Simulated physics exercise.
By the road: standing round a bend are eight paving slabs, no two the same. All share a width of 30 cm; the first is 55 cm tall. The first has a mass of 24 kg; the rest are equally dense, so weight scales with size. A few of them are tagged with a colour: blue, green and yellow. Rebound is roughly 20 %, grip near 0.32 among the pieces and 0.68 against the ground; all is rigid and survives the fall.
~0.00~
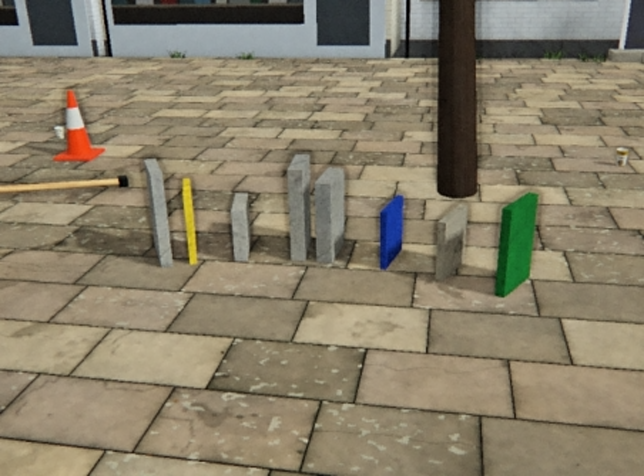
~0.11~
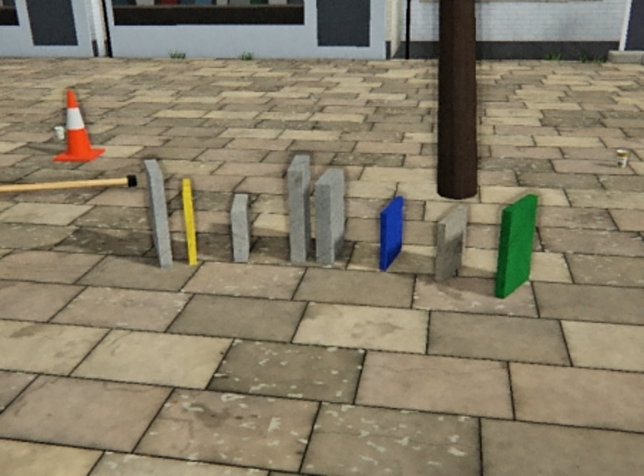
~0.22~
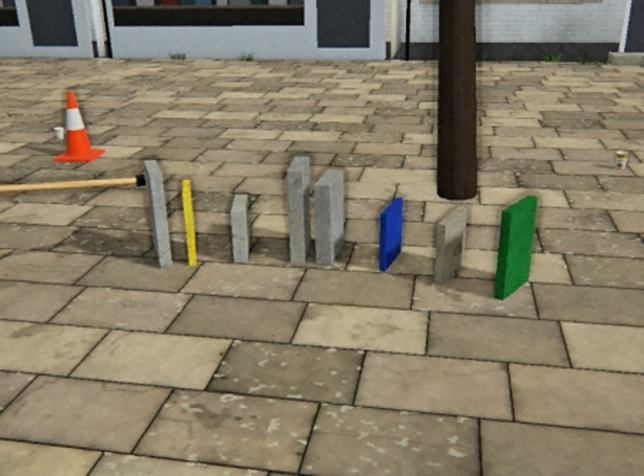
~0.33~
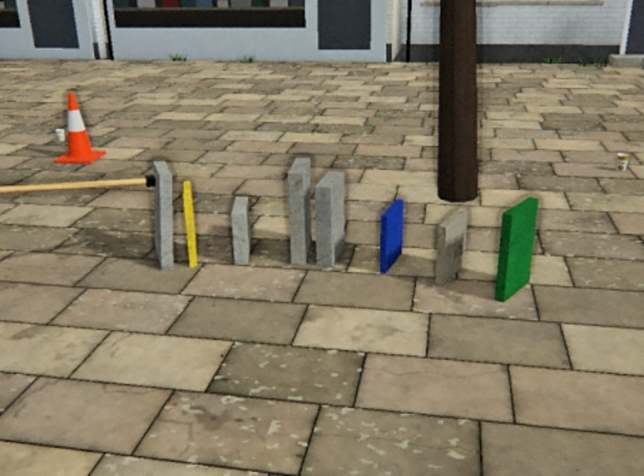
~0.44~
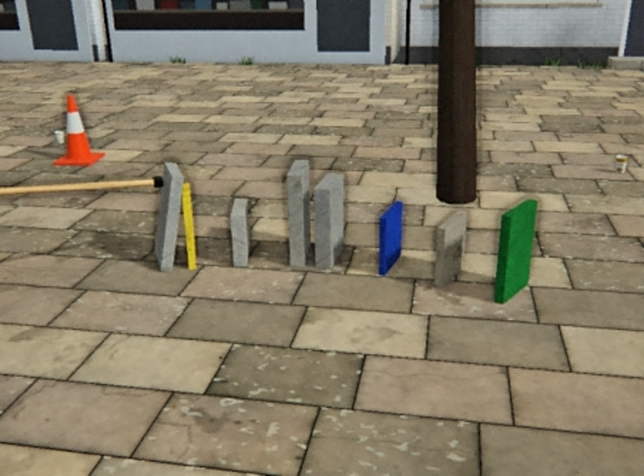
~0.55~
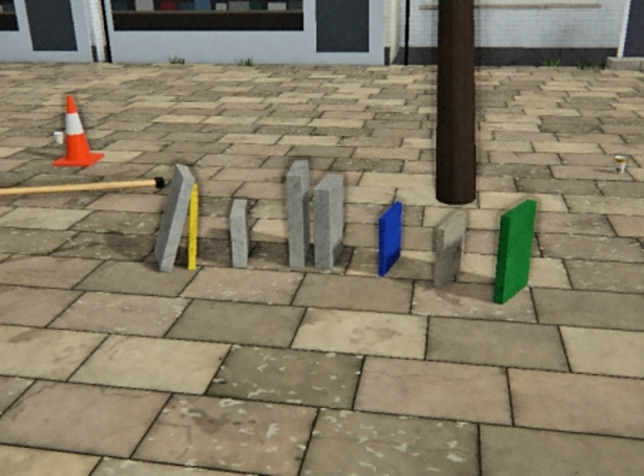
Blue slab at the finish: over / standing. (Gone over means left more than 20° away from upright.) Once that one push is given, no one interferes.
Standing.
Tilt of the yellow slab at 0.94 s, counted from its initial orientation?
Around 70° from its start.
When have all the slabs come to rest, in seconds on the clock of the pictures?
Time: About 4.5 s.
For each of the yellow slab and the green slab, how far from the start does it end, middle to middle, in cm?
The yellow one ends 20 cm from its start and the green one 0 cm.
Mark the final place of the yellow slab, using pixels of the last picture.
Its middle finishes near pixel (221, 247) of the last picture.
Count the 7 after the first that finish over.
That would be 2 of them.
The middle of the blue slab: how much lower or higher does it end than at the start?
Its middle finishes around 0 cm lower.
After 0.74 s, 1 of the 7 other slabs over; blue slab unmoved; yellow slab 30° from how it stood.
After 0.94 s, 2 of the 7 other slabs over; blue slab unmoved; yellow slab 70° from how it stood.
After 2.34 s, 2 of the 7 other slabs over; blue slab unmoved; yellow slab lying flat.
In the end (4.9 s), 2 of the 7 other slabs over; blue slab unmoved; yellow slab lying flat; green slab unmoved. Five left standing. From the last view, middles, blue slab near (390, 238), yellow slab near (221, 247).
